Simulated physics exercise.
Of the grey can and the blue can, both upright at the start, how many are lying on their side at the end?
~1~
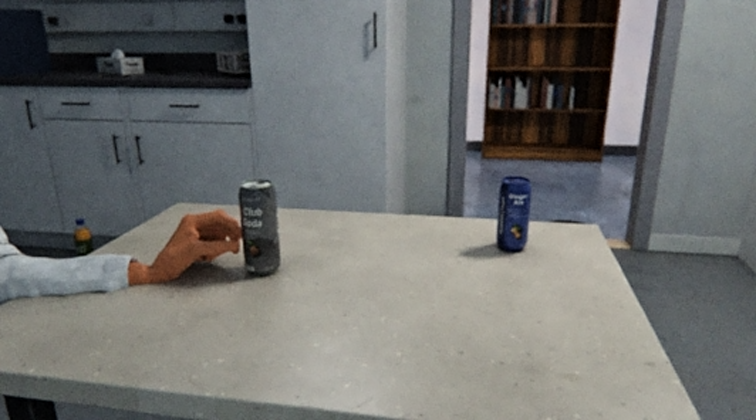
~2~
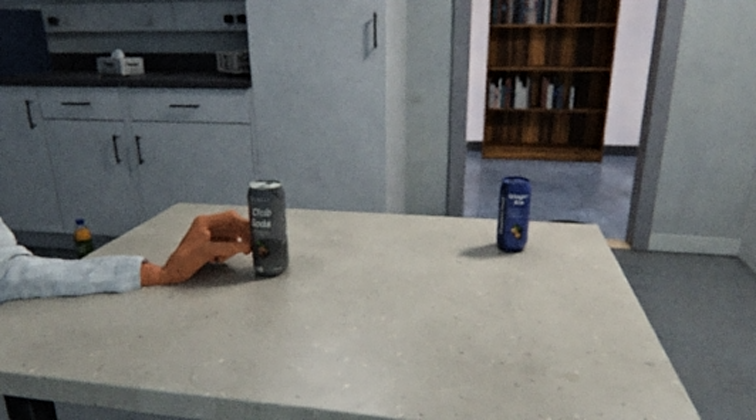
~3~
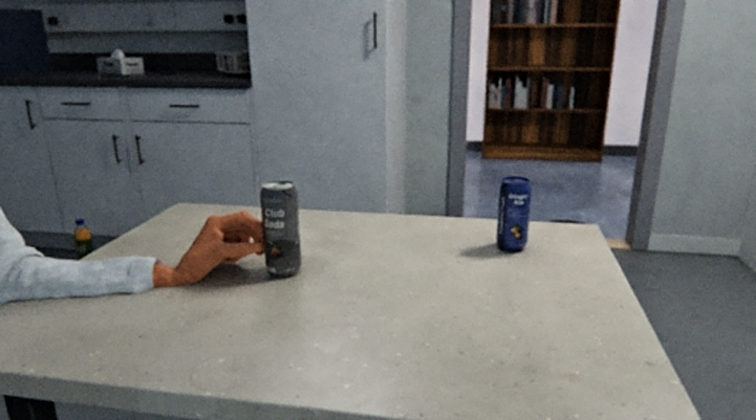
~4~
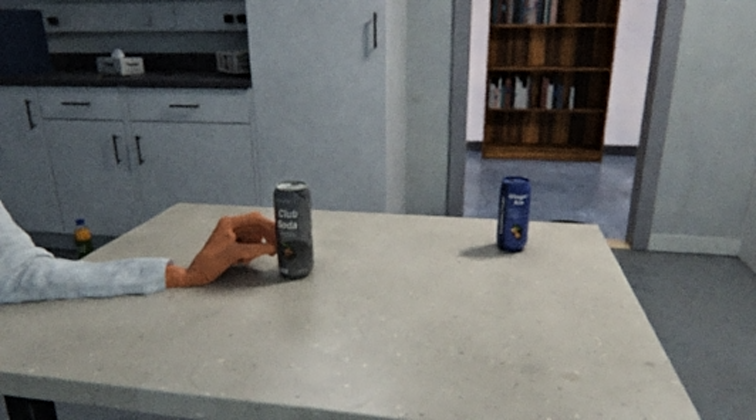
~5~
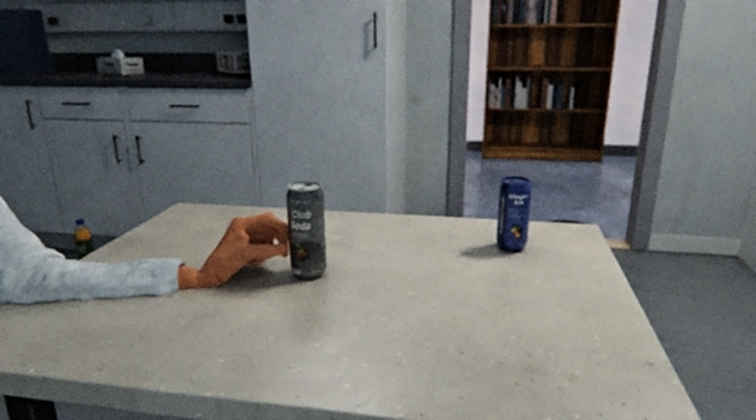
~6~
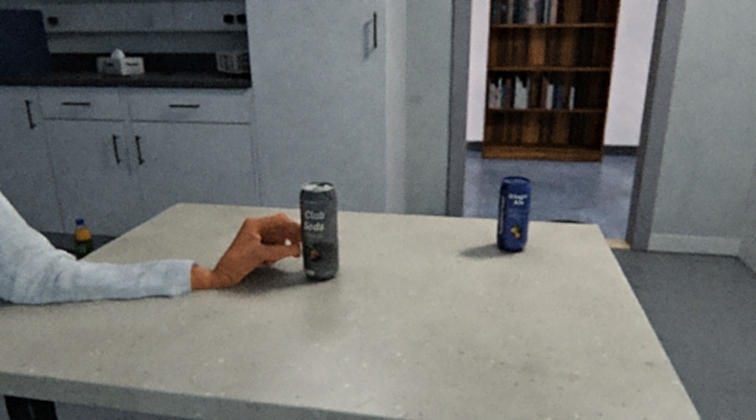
None of them are lying down at the end. The grey can was only slid to the right and the blue can stayed in place, so both are still upright.
A hand slowly pushed a grey can to the right across a pale tabletop, while a blue can farther right stayed where it was. By the end, both cans were still standing upright, with a gap between them.
